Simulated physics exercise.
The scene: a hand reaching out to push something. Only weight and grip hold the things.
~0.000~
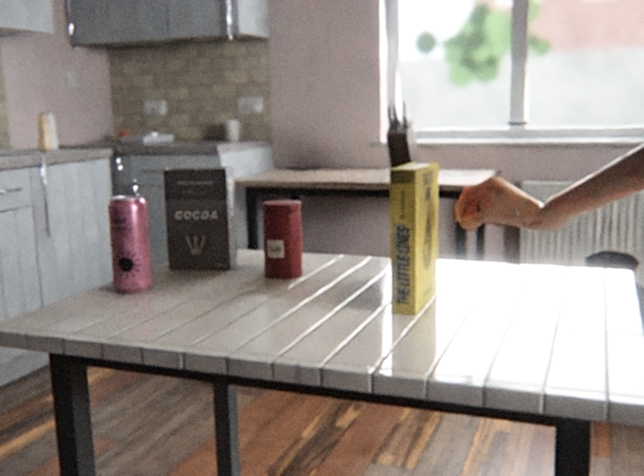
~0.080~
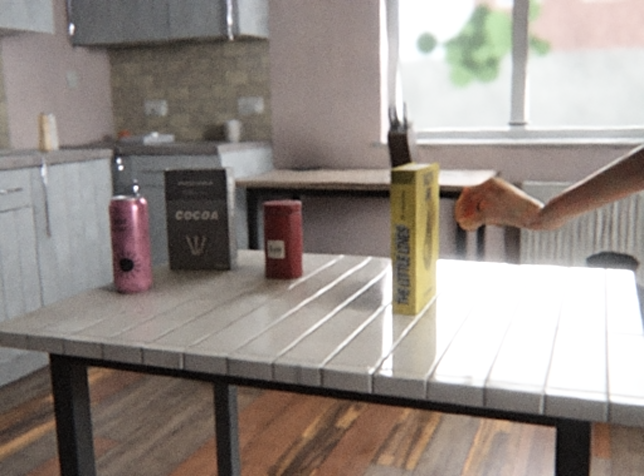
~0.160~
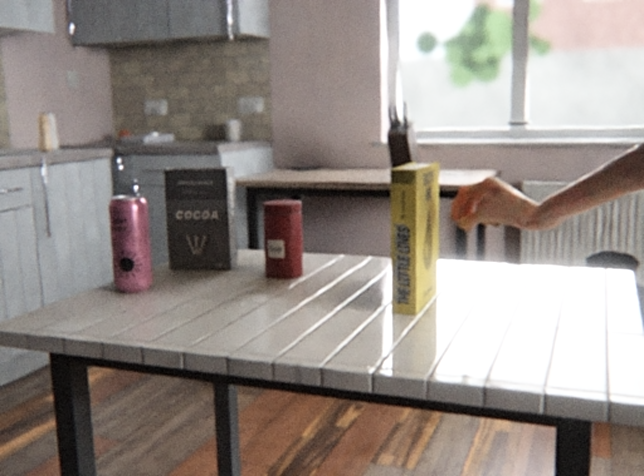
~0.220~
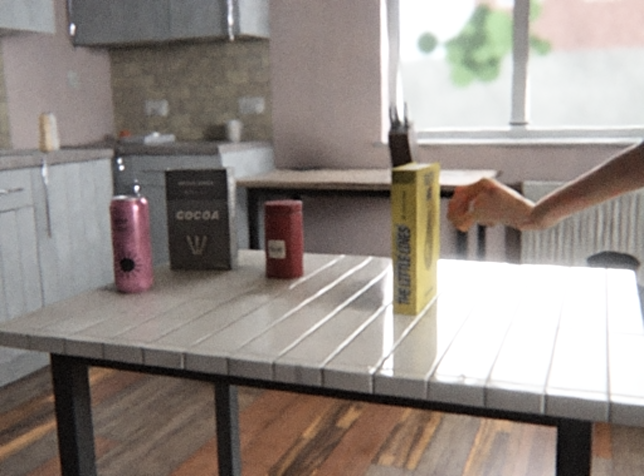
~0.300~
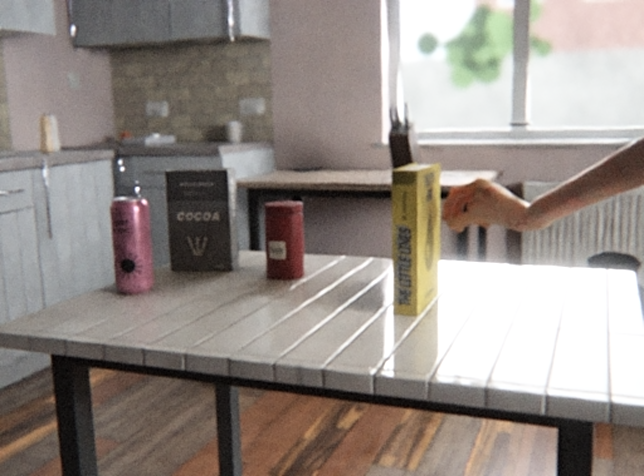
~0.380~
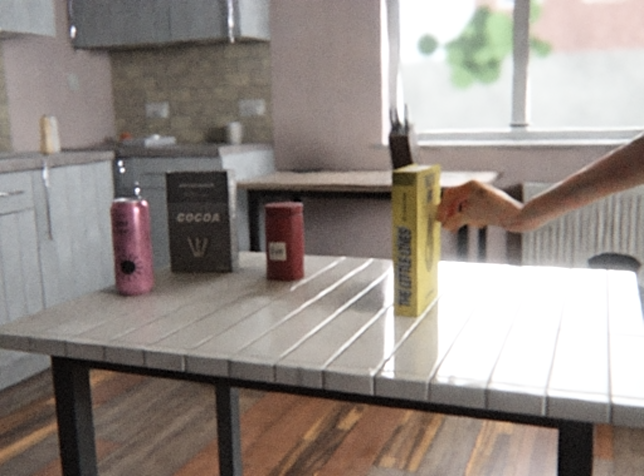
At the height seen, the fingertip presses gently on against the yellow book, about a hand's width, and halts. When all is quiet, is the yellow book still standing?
The yellow book topples.
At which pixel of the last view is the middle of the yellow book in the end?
Near (336, 286).
Around 0.98 s, yellow book rocked 32° from its first pose near (380, 239).
Around 1.18 s, yellow book on its side near (336, 284).
Finally (2.2 s), down or leaning hard on the table, yellow book. Final places as the last picture's camera would see them, yellow book near (336, 286).
